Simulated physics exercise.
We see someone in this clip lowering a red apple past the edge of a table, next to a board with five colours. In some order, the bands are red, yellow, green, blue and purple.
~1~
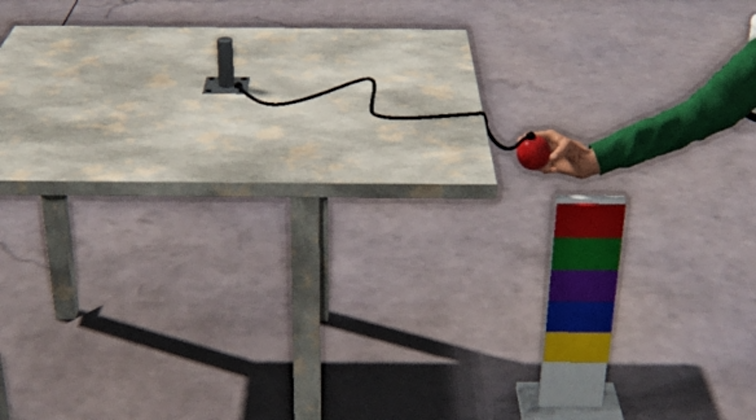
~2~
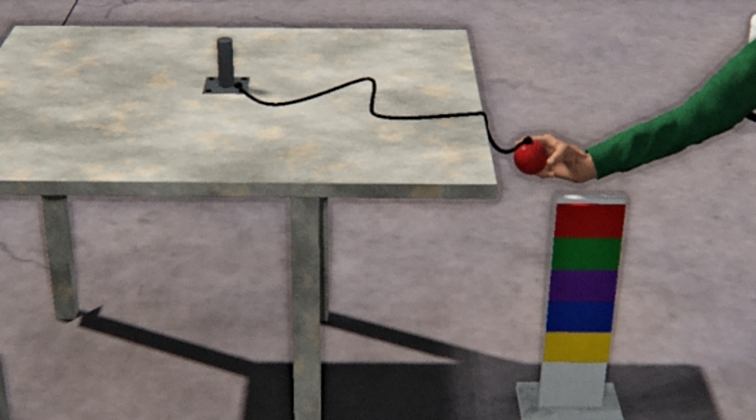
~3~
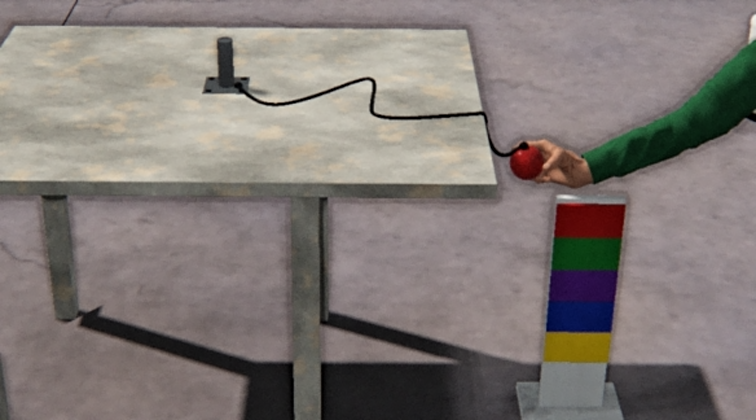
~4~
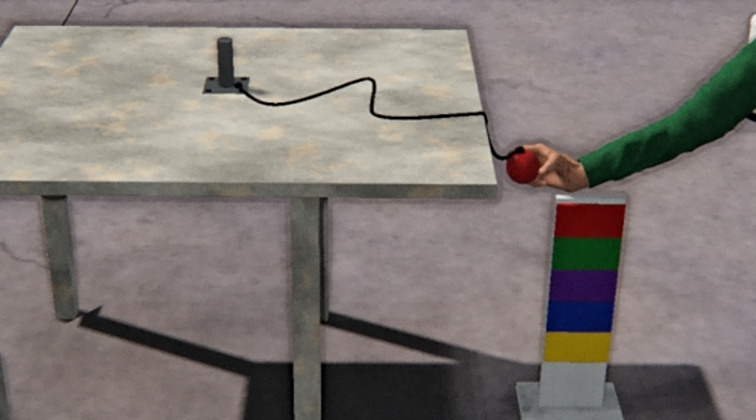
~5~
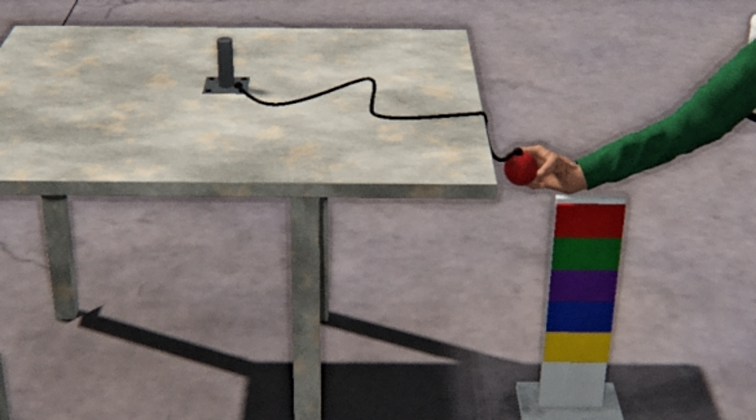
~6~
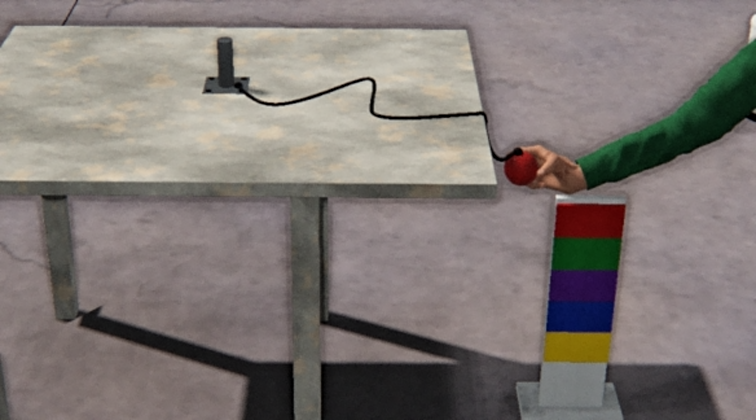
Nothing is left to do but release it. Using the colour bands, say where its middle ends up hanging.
Its middle ends up at the blue band.
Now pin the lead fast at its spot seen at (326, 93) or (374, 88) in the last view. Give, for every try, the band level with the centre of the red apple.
In order: Purple; green.
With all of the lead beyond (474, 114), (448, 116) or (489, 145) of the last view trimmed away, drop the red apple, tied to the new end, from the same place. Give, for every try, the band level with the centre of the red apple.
Results, first to last: Green; red; purple.
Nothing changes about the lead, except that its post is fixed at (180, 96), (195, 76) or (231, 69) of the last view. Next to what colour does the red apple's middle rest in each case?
Readings, in order: Purple - purple - blue.
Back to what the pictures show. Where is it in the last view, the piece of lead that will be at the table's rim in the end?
Around (372, 103).
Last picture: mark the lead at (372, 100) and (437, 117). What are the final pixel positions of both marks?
They go to (475, 101) and to (480, 187).
Early on, apple near (473, 288); level with purple.
Midway, apple near (474, 304); level with blue.
Finally, apple near (468, 304); level with blue. The lead holds its middle at blue.
